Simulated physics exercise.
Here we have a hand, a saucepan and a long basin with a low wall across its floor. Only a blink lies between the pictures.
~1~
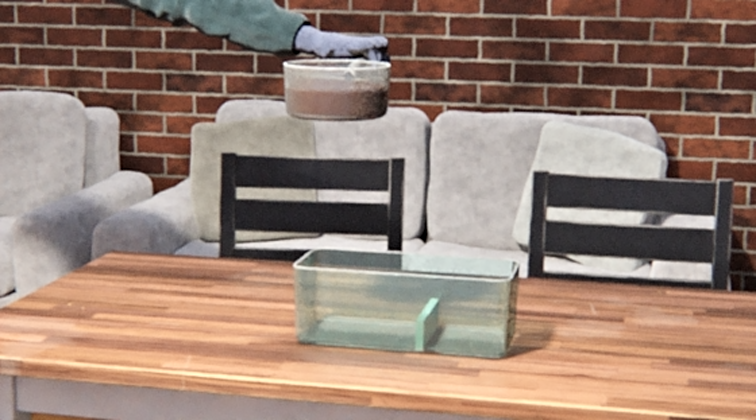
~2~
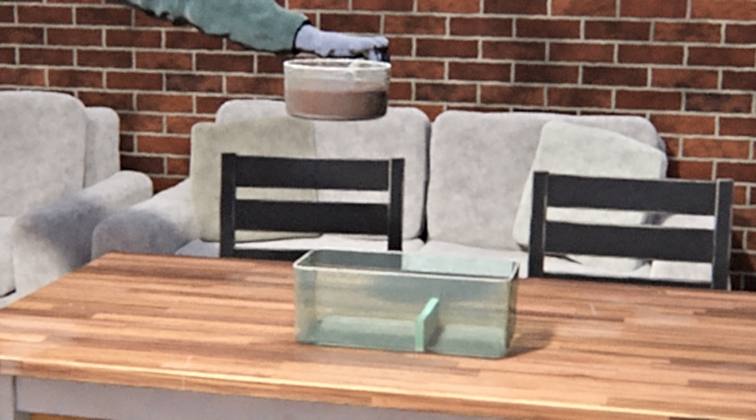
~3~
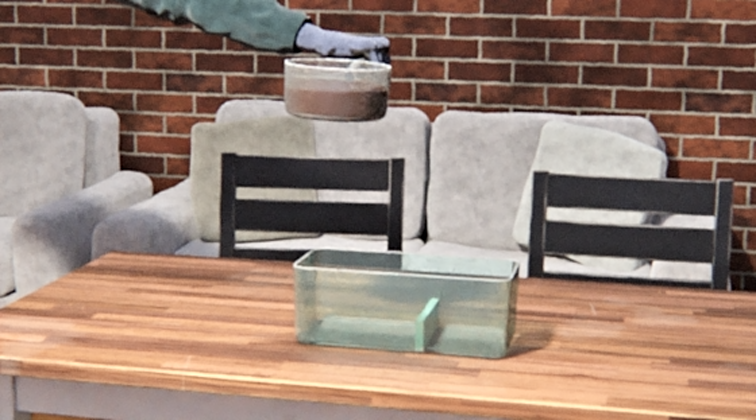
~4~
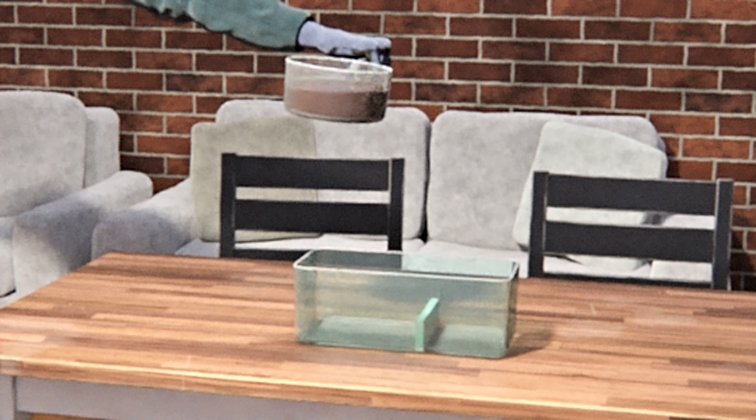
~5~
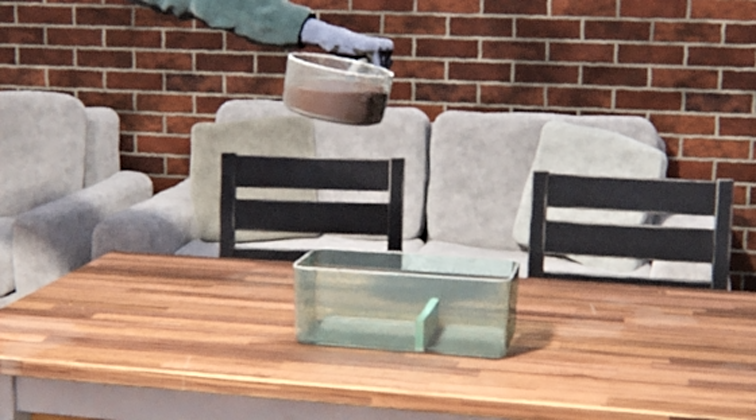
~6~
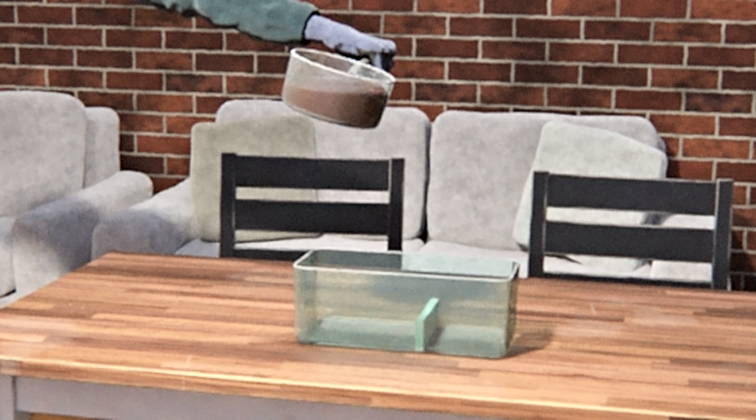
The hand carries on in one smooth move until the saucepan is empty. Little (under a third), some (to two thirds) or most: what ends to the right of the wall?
The share right of the wall is between a third and two thirds.
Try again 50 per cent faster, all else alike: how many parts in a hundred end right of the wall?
Close to 35 per cent.
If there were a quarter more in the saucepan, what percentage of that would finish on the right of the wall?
It comes to 55 per cent or so.
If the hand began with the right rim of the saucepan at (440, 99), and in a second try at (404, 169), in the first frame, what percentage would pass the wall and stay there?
Near 75 % and 40 %.
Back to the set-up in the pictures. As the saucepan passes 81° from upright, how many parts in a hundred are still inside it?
Some 45 per cent.
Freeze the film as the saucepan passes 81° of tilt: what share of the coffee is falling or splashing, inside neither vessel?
About 50 per cent.
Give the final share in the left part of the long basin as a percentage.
Some 50 per cent.
A moment on, the saucepan is tipped on its side and 47 per cent is still to pour, 2 is left of the wall and 1 right of it.
Next, the saucepan is tipped right over and 5 per cent is still to pour, 29 is left of the wall and 47 right of it.
Then the saucepan is tipped right over and 0 per cent is still to pour, 51 is left of the wall and 46 right of it.
Later the saucepan is tipped right over and 0 per cent is still to pour, 51 is left of the wall and 46 right of it.
In the end 51 per cent lies left of the wall, 46 right of it and 3 outside.
